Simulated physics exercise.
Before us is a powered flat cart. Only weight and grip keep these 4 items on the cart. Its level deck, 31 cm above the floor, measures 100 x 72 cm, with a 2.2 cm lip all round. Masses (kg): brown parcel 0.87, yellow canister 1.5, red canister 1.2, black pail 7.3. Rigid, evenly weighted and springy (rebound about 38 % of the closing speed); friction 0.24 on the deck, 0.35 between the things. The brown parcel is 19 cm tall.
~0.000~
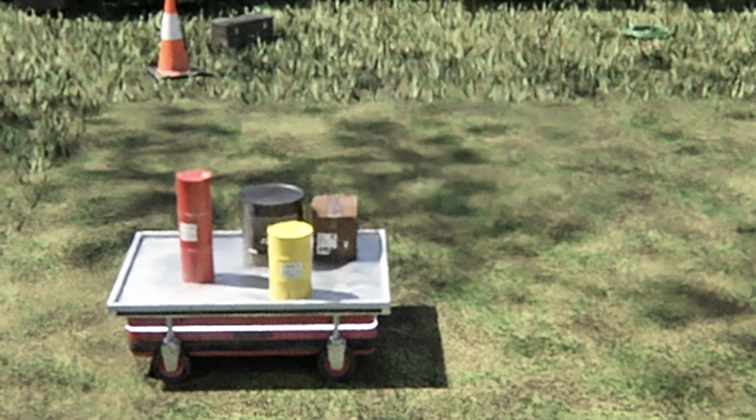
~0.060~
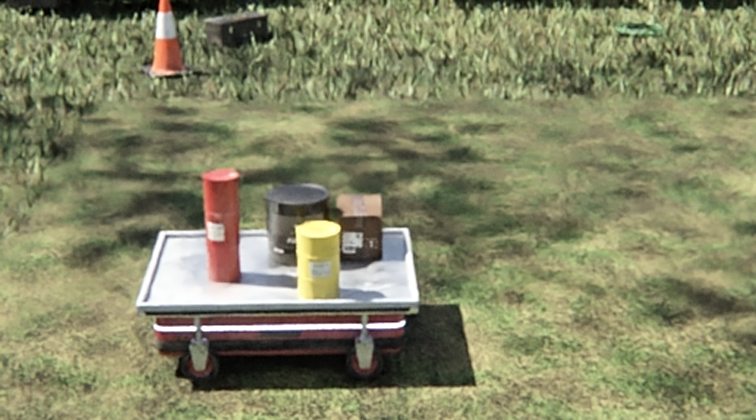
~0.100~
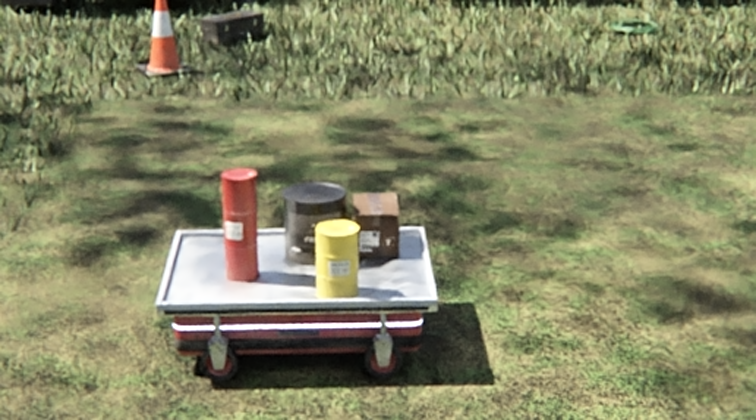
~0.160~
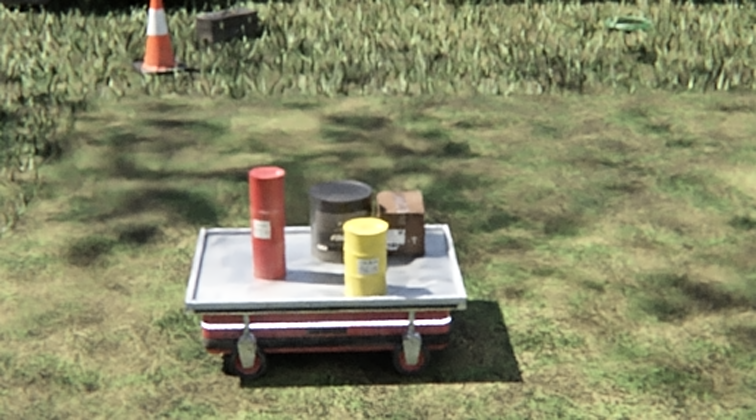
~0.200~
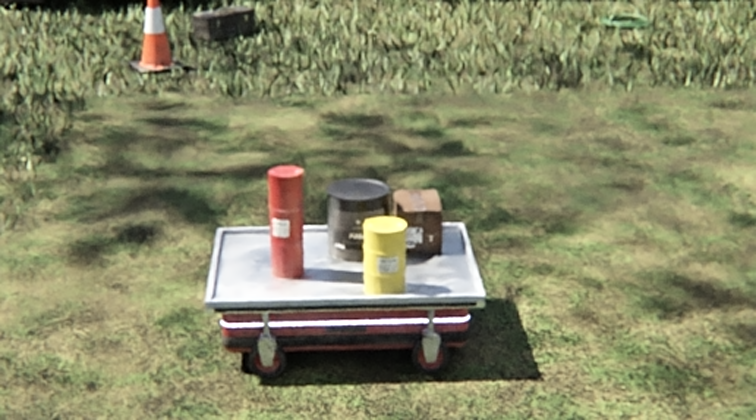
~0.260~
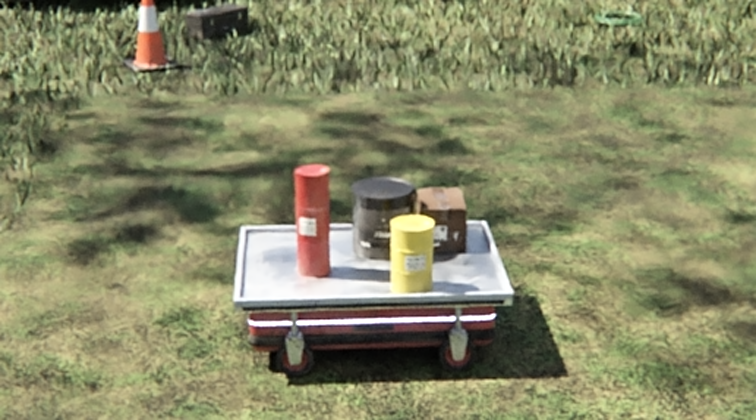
The clip opens on a flat wheeled cart at the left of a sunlit grassy area, carrying a red canister, a yellow canister, a black pail and a brown parcel. The cart rolls steadily to the right, past a traffic cone behind it, reaching mid-view while its load keeps the same arrangement.
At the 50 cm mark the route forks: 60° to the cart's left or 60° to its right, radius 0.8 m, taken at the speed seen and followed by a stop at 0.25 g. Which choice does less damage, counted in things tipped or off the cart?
Turn right.
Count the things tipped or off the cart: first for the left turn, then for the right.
Left: 2; right: 0.
Turning left. At 0.76 s, cart 129 cm along, turned 46°; yellow canister now off the cart; brown parcel 8° off upright near (598, 188); black pail moved 31 cm.
After 1.16 s, cart 192 cm along, turned 60°; brown parcel moved 31 cm near (601, 138); red canister 23° off upright; black pail moved 34 cm.
In the end (2.1 s), off the cart, yellow canister and red canister; not toppled but over 10 cm from the start, brown parcel and black pail. At the end, from the last picture's camera, brown parcel near (615, 121).
Turning right instead, nothing is lost, 0 of 4 in all.
